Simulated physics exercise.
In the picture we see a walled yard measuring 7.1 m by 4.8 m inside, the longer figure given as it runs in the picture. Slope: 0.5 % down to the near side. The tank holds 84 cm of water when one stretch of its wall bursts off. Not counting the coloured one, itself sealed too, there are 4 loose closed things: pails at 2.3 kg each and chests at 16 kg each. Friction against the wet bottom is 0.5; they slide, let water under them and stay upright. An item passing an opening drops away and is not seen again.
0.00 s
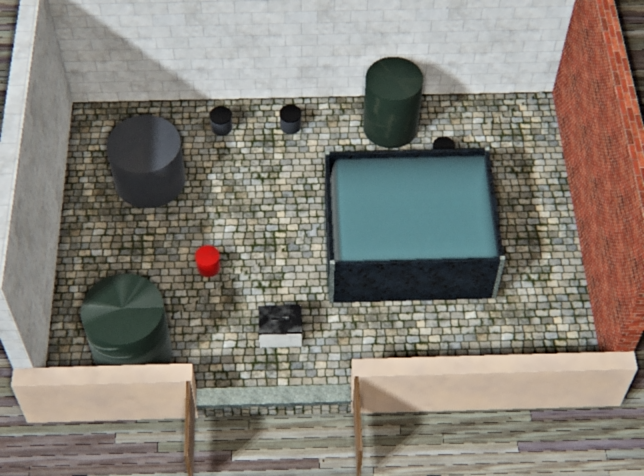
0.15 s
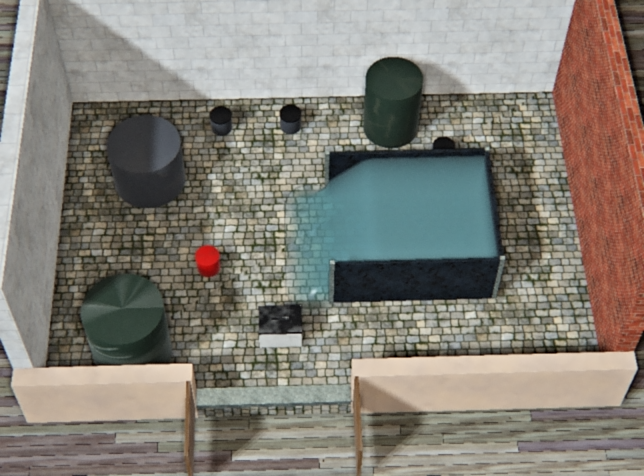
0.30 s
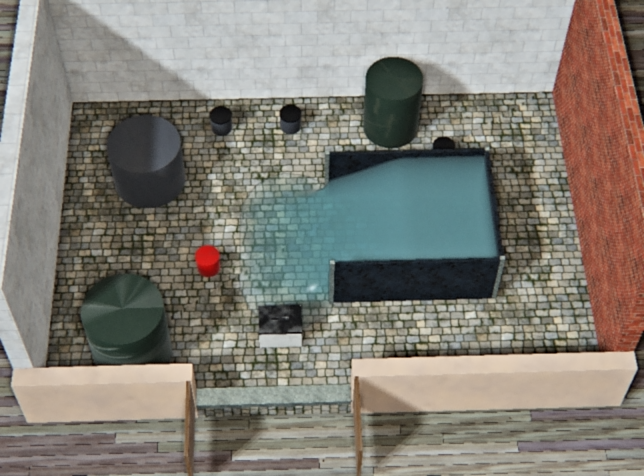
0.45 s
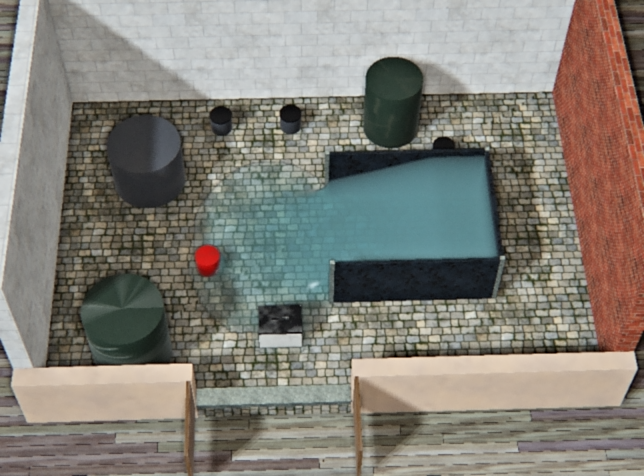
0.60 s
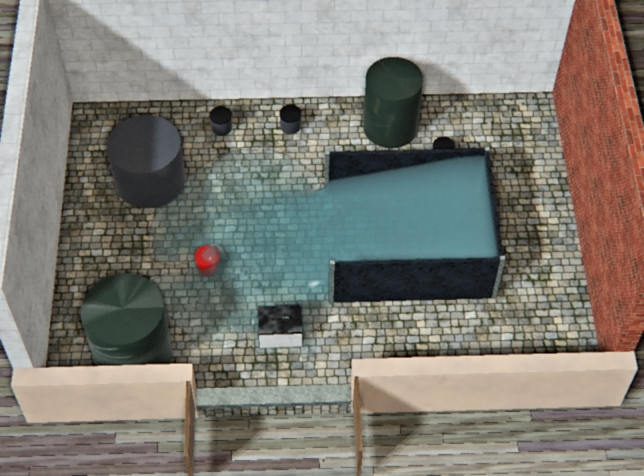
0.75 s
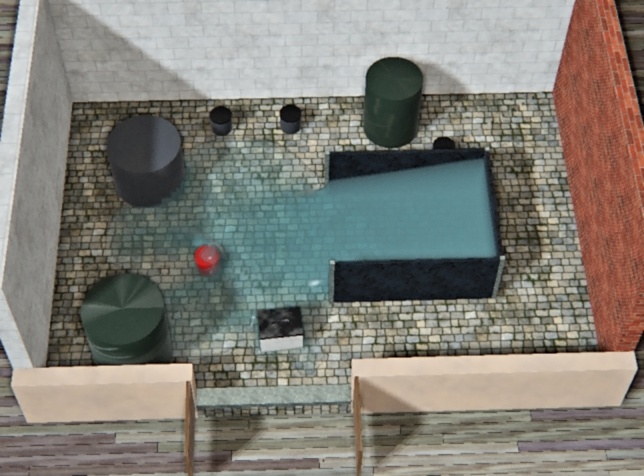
Water pours leftward out of the open left side of a dark rectangular tank in a walled, cobbled yard. It fans across the stones, reaches and surrounds the small red pail, then spreads thinly between the two large drums at left, while the loose objects barely move.
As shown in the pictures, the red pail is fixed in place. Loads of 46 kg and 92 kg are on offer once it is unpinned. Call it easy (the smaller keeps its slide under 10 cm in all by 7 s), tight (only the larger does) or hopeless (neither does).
Tight.
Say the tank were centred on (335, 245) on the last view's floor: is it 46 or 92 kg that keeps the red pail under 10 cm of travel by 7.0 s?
Then only the heavier mass works.
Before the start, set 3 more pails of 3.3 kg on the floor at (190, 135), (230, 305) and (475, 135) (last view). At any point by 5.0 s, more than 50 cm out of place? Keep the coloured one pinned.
Each in turn: Further than that, further than that, not that far.
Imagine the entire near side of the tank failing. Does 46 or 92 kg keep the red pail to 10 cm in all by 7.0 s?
In that case the lighter mass suffices.
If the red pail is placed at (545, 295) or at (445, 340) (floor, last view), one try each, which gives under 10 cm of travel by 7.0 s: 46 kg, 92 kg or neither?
In turn: The lighter suffices; the lighter suffices.
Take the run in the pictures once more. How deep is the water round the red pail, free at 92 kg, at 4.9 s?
Close to 15 cm deep.
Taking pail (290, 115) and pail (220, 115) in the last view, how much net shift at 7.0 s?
Shift from start, in order: 400 cm; 200 cm.
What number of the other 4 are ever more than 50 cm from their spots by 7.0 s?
That comes to 4.
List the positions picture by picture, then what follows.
The red pail at (207, 255) rests on the ground; 3.5 m2 under water; 0 of 5 have shifted, in the first picture.
The red pail at (207, 255), on the bottom; water covers 4.6 m2; 0 of 5 have shifted, in the second picture.
The red pail at (207, 255) rests on the ground; 6.1 m2 under water; 0 of 5 have shifted, in the third picture.
The red pail at (207, 255), on the bottom; water covers 7.8 m2; 0 of 5 have shifted, in the fourth picture.
The red pail at (207, 255) rests on the ground; 9.7 m2 under water; 0 of 5 have shifted, in the fifth picture.
The red pail at (207, 255), on the bottom; 11.5 m2 under water; 1 of 5 have shifted, in the sixth picture.
After 1.4 s the red pail would be 29 cm from its start with 46 kg and 0 cm from its start with 92 kg; 19 cm of water round it then.
After 3.1 s the red pail would be 80 cm from its start with 46 kg and 0 cm from its start with 92 kg; 9 cm of water round it then.
After 4.9 s the red pail would be 80 cm from its start with 46 kg and 0 cm from its start with 92 kg; 15 cm of water round it then.
After 7.0 s the red pail would be 80 cm from its start with 46 kg and 0 cm from its start with 92 kg; 9 cm of water round it then.
